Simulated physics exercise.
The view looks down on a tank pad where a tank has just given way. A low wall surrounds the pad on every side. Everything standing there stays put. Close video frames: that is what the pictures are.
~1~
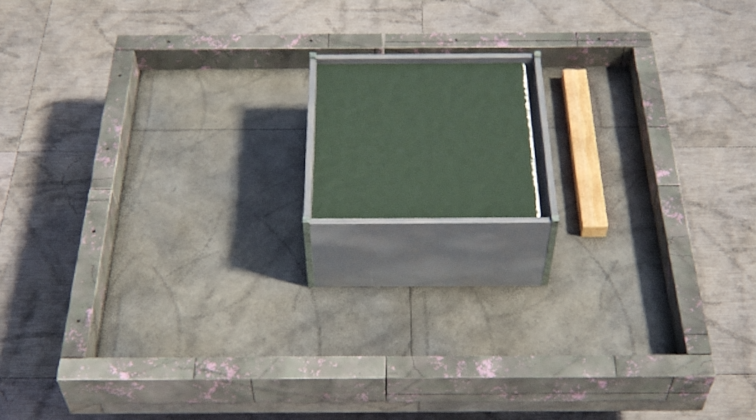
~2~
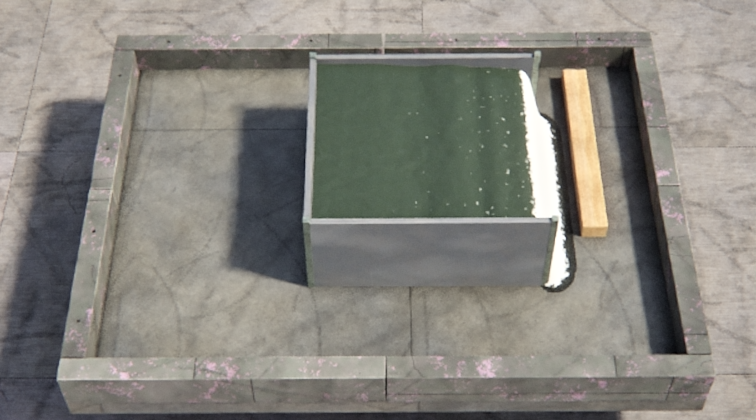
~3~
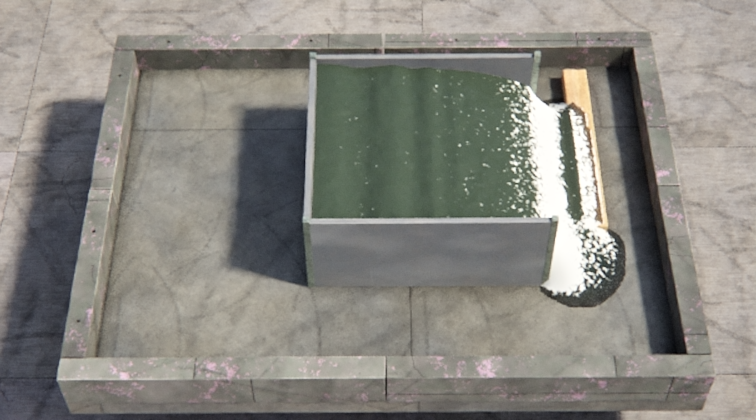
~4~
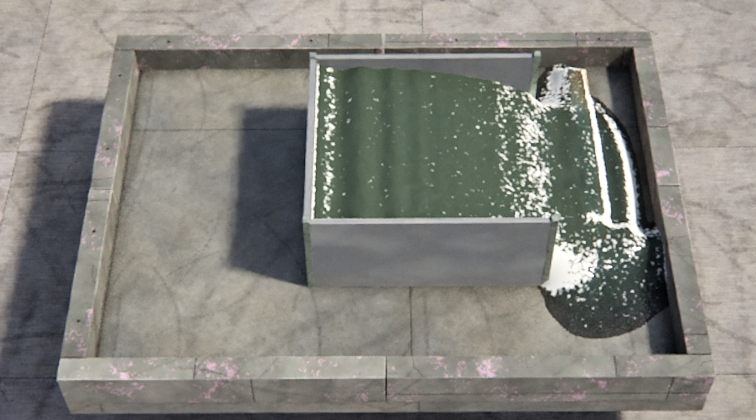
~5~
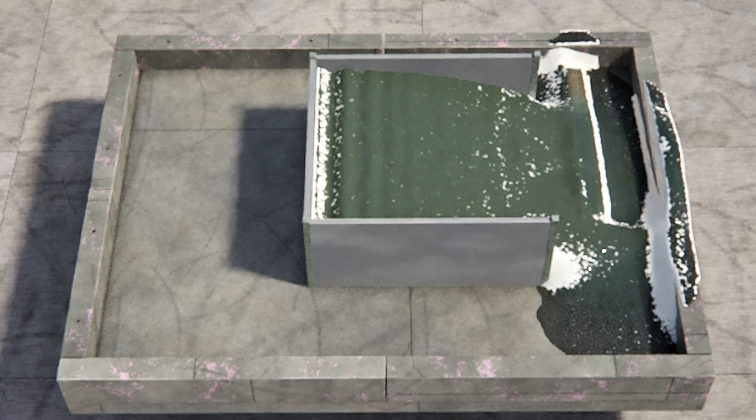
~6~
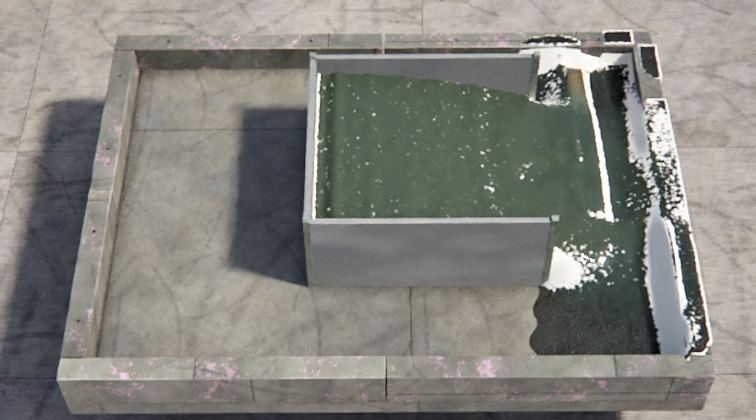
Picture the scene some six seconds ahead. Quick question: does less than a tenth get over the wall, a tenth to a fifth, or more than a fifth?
The spill-over comes to more than twenty percent.
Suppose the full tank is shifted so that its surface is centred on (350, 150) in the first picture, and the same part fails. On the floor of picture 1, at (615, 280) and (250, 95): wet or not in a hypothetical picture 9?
First spot swamped, second spot spared.
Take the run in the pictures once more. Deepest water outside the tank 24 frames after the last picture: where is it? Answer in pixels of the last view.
Deepest point: About (141, 72).
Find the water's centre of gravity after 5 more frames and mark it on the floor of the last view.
The water's centre sits above (495, 196).
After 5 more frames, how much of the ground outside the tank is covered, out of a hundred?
My guess is around 35 in a hundred.
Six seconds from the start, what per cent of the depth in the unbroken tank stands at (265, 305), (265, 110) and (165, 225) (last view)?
In order: Roughly 14, 6 and 20 in a hundred.
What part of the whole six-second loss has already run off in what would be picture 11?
My guess would be around 30 percent.
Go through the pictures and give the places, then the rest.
The open tank at (427, 139) is whole and still, in the first frame.
The front is at a hidden place, out from the gap at (536, 180), in the second frame.
Water pours out at (536, 181) and has run to (563, 104), in the third frame.
The front is at (564, 69), out from the gap at (535, 183), in the fourth frame.
The front is at (581, 33), out from the gap at (535, 184), in the fifth frame.
The front is at a hidden place, out from the gap at (535, 185), in the sixth frame.
A moment on, water covers 30 % of the floor; the low wall has let 3 % over.
Next, water covers 35 % of the floor; the low wall has let 7 % over.
Then, water covers 60 % of the floor; the low wall has let 21 % over.
Later, water covers 75 % of the floor; the low wall has let 25 % over.
In the end, water covers 80 % of the floor; the low wall has let 25 % over.
